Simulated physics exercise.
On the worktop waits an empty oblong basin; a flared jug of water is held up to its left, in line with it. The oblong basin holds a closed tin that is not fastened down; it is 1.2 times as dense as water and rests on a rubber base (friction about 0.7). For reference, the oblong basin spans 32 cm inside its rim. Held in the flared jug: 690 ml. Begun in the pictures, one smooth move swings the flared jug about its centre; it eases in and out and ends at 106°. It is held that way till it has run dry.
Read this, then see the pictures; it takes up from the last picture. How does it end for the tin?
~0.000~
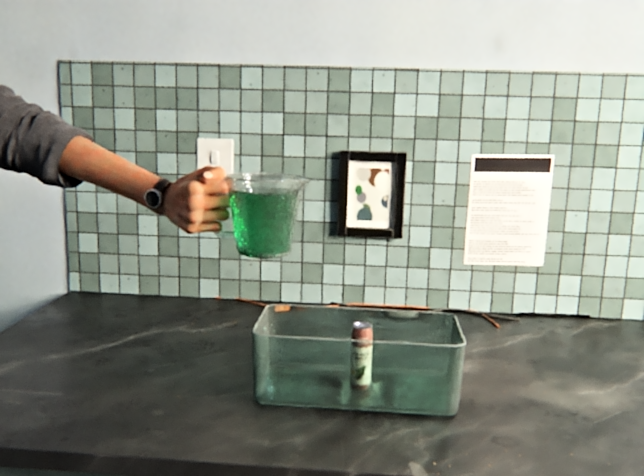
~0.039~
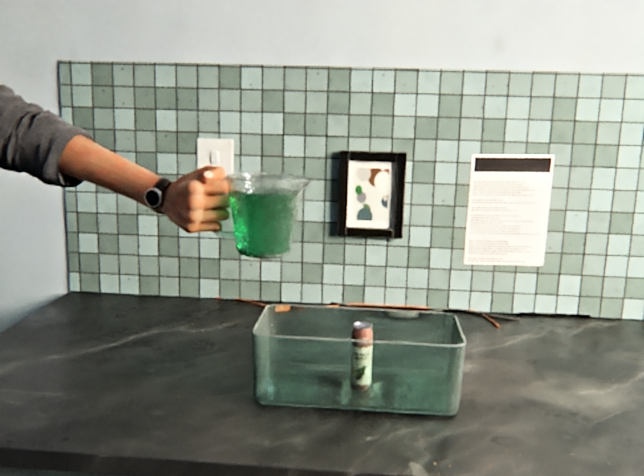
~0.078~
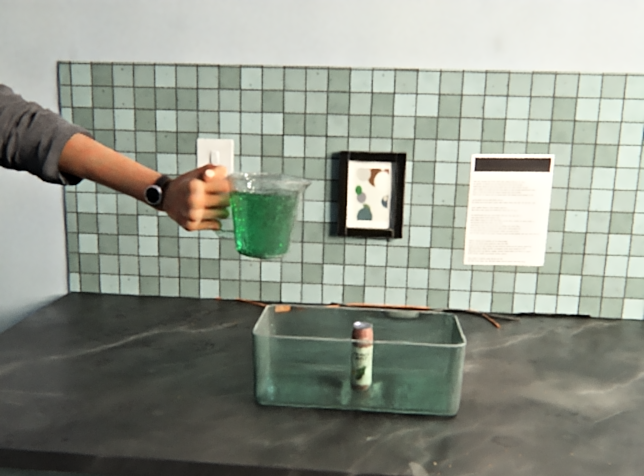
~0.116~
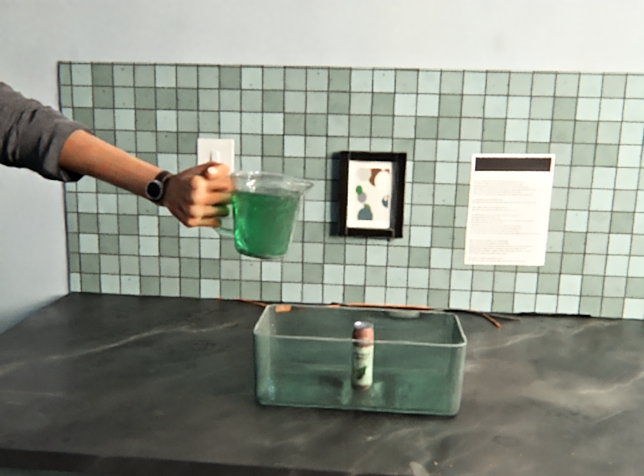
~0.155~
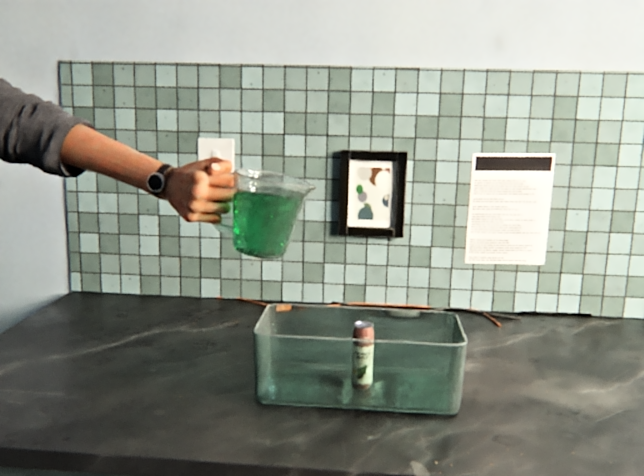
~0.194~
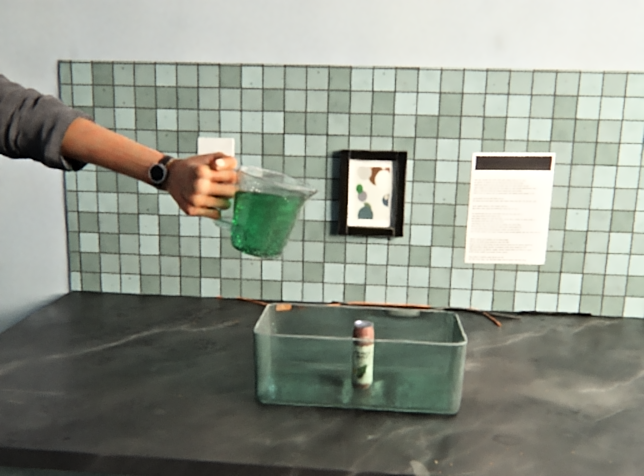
I expect it to overbalance.
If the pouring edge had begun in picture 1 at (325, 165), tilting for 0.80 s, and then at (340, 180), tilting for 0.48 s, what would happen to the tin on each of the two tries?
First it falls; then it remains upright.
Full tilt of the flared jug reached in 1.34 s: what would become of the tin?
Outcome - the tin comes down.
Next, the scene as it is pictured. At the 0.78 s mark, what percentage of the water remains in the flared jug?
Close to 16 percent of the total.
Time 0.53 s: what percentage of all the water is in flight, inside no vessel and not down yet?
26 %.
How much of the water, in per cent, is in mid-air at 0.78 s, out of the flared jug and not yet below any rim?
Airborne share: Near 22 %.
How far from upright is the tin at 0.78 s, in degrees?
The tilt comes to near 0°.
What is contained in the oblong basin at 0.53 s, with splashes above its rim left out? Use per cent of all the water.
3 %, give or take.
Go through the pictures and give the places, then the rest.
Tilt 0°; pouring edge (310, 180); surface from (233, 190) to (299, 192); the oblong basin's rim runs from (260, 319) to (459, 330); the tin's top is at (362, 328), in the first frame.
Tilt 1°; pouring edge (311, 180); surface from (233, 189) to (300, 192), in the second frame.
Tilt 2°; pouring edge (312, 182); surface from (234, 190) to (300, 193), in the third frame.
Tilt 5°; pouring edge (314, 184); surface from (235, 190) to (302, 193), in the fourth frame.
Tilt 9°; pouring edge (316, 187); surface from (237, 189) to (304, 194), in the fifth frame.
Tilt 14°; pouring edge (318, 191); surface from (239, 189) to (308, 195), in the sixth frame.
By 0.53 s the tilt is 77° and 71 per cent is still to pour; the tin stands where it began.
By 0.78 s the tilt is 105° and 15 per cent is still to pour; the tin stands 1 cm from where it began.
By 1.04 s the tilt is 106° and 0 per cent is still to pour; the tin leans 37°.
By 1.32 s the tilt is 106° and 0 per cent is still to pour; the tin lies on its side.
At rest the tin lies on its side.
